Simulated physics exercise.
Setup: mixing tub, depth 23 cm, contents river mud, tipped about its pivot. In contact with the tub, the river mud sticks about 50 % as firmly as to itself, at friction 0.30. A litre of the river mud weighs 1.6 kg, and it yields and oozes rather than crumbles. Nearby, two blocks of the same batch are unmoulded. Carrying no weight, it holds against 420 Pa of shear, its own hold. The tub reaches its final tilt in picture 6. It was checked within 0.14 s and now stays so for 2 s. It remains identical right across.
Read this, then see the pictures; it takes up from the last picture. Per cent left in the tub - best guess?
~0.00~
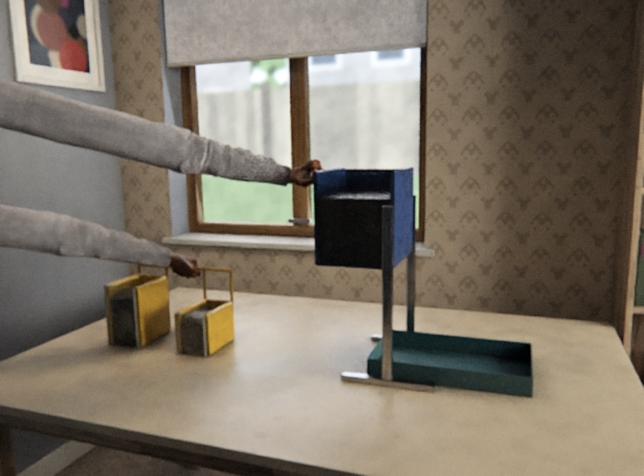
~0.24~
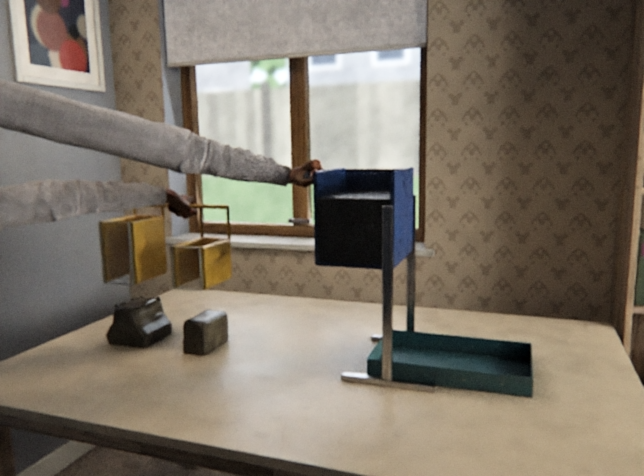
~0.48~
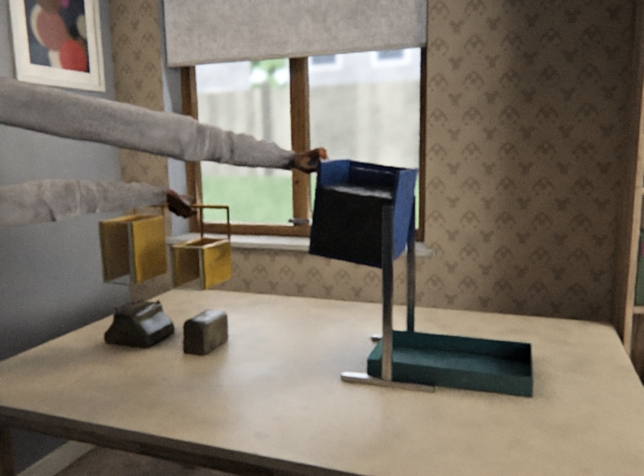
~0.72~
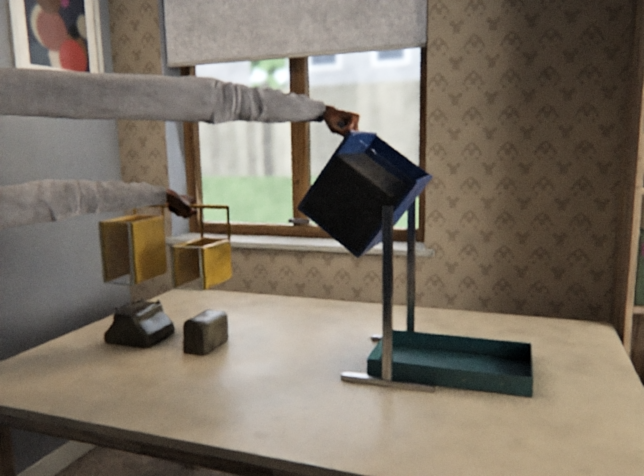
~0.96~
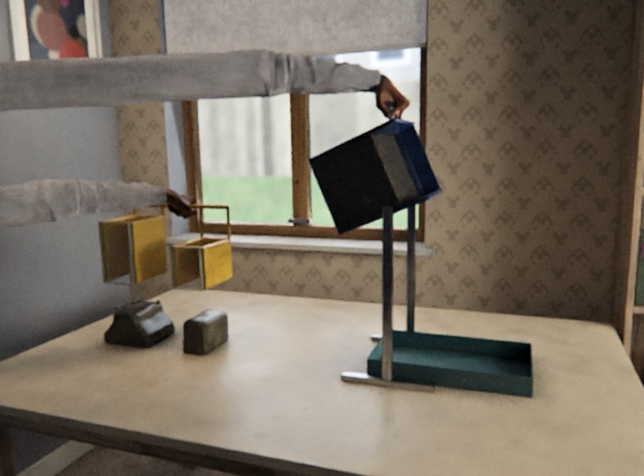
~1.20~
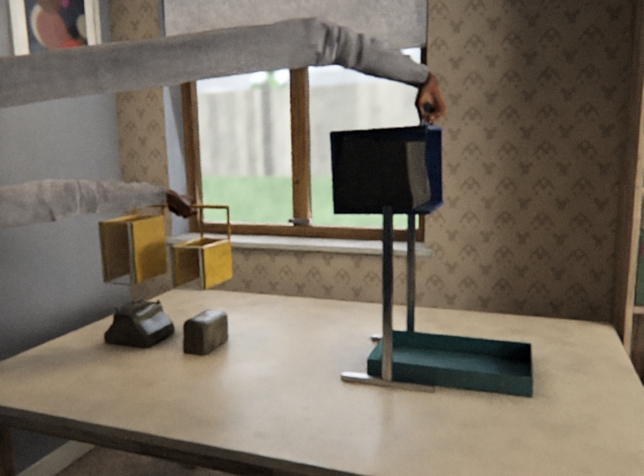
Best guess: 64 %.
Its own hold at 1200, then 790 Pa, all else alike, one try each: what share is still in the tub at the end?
100 %, then 100 %.
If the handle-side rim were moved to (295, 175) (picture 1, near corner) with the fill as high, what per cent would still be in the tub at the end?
I'd guess around 45 per cent remains.
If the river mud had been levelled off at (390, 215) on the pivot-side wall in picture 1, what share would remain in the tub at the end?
Result: Approx. 90 % remaining in tub.
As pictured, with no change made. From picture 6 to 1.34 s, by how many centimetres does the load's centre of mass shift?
It has moved around 4 centimetres.
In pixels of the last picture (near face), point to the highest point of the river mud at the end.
Roughly at pixel (387, 170).
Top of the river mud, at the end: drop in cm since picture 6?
Roughly 8 cm.
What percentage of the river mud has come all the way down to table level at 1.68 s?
Down at that time: Approx. 0 %.
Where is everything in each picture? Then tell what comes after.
Handle-side rim at (316, 173), tilt 0 degrees; highest point of the river mud at (328, 197); test blocks 16 cm, 10 cm high (left to right), in the first picture.
Handle-side rim at (316, 173), tilt 0 degrees; highest point of the river mud at (328, 197); test blocks 12 cm, 9.8 cm high (left to right), in the second picture.
Handle-side rim at (322, 163), tilt 8 degrees; highest point of the river mud at (325, 188); test blocks 11 cm, 9.8 cm high (left to right), in the third picture.
Handle-side rim at (351, 133), tilt 37 degrees; highest point of the river mud at (341, 157); test blocks 11 cm, 9.8 cm high (left to right), in the fourth picture.
Handle-side rim at (395, 122), tilt 67 degrees; highest point of the river mud at (372, 136); test blocks 11 cm, 9.8 cm high (left to right), in the fifth picture.
Handle-side rim at (427, 129), tilt 88 degrees; highest point of the river mud at (348, 138); test blocks 11 cm, 9.8 cm high (left to right), in the sixth picture.
By 1.34 s, the tub is at 88 degrees and holds 96 %.
By 1.51 s, the tub is at 88 degrees and holds 75 %.
By 1.68 s, the tub is at 88 degrees and holds 64 %.
By 1.85 s, the tub is at 88 degrees and holds 64 %.
By 3.20 s, at the end, the tub is at 88 degrees and holds 64 %.
